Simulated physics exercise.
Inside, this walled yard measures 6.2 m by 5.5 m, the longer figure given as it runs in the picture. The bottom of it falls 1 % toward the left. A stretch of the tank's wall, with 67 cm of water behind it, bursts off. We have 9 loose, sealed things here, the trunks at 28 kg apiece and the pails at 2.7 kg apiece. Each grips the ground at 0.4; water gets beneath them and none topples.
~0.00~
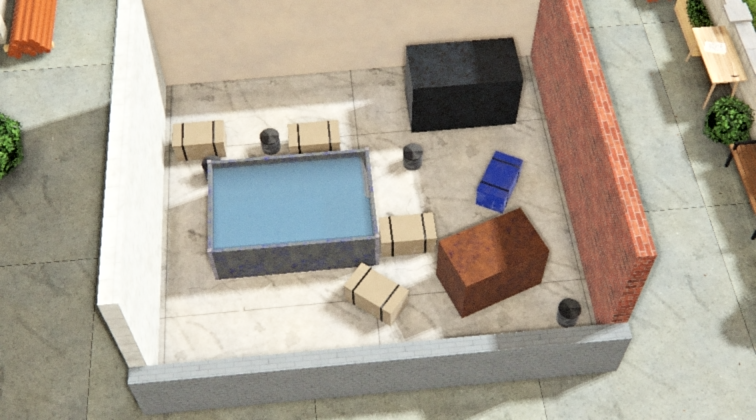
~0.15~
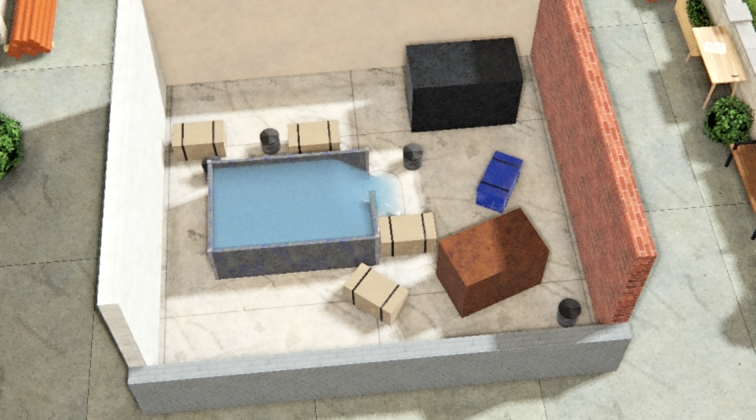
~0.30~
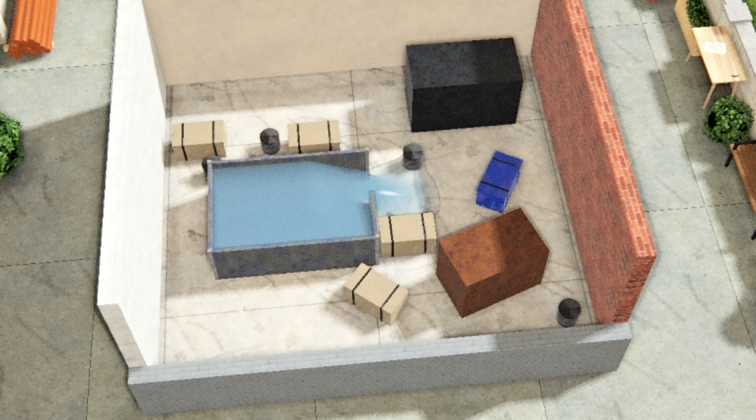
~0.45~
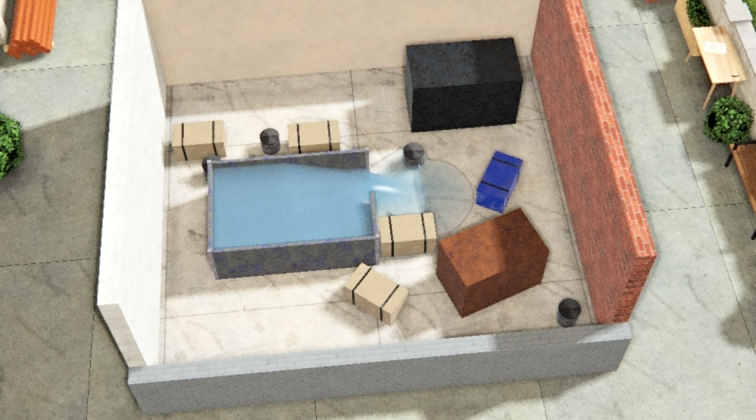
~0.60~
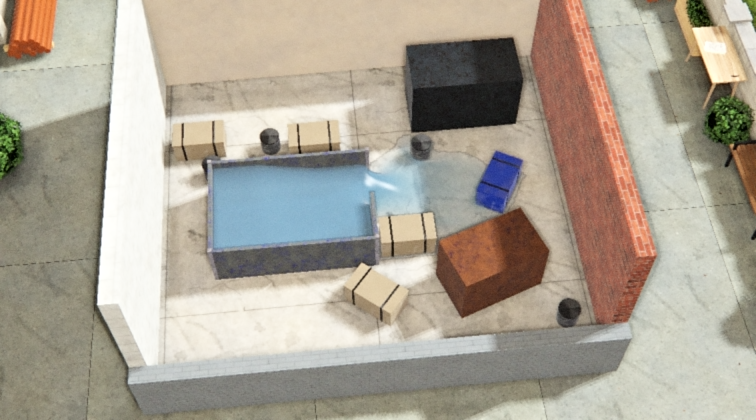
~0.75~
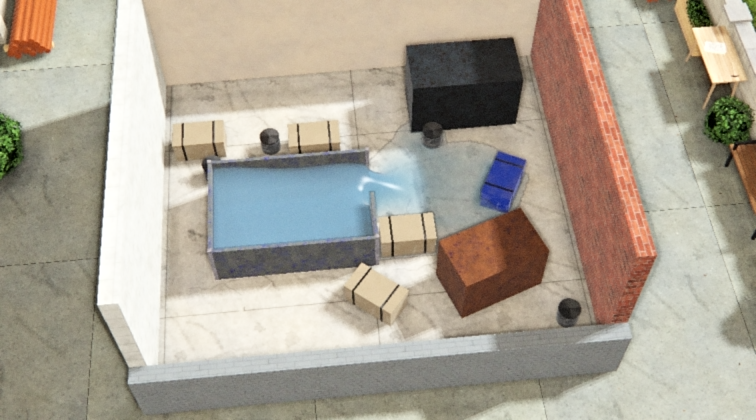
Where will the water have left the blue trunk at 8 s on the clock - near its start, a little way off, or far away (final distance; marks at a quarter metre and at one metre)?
Far away.
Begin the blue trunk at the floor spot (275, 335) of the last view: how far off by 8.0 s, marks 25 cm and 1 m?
Observed: Object shuffles over a little.
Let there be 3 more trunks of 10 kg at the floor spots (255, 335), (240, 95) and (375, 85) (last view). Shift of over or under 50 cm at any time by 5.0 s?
Going one by one: Not far enough, not far enough, too far.
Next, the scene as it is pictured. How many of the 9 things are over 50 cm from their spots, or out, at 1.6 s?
At that moment it comes to 2.
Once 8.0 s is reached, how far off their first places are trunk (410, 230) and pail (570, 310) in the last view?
In that order: 5 cm, 550 cm.
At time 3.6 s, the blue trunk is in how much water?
I'd put it at about 16 cm.
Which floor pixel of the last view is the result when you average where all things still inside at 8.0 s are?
Centred roughly on (331, 211).
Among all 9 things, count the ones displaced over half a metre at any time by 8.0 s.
The count comes to 3.
After 1.6 s the blue trunk is near (555, 186), 0.8 m from its start, aground; 1 afloat.
After 3.6 s the blue trunk is near (561, 206), 1.0 m from its start, afloat; 2 afloat.
After 5.6 s the blue trunk is near (565, 303), 2.4 m from its start, afloat; 3 afloat.
After 8.0 s the blue trunk is near (528, 308), 2.3 m from its start, aground; 2 afloat.
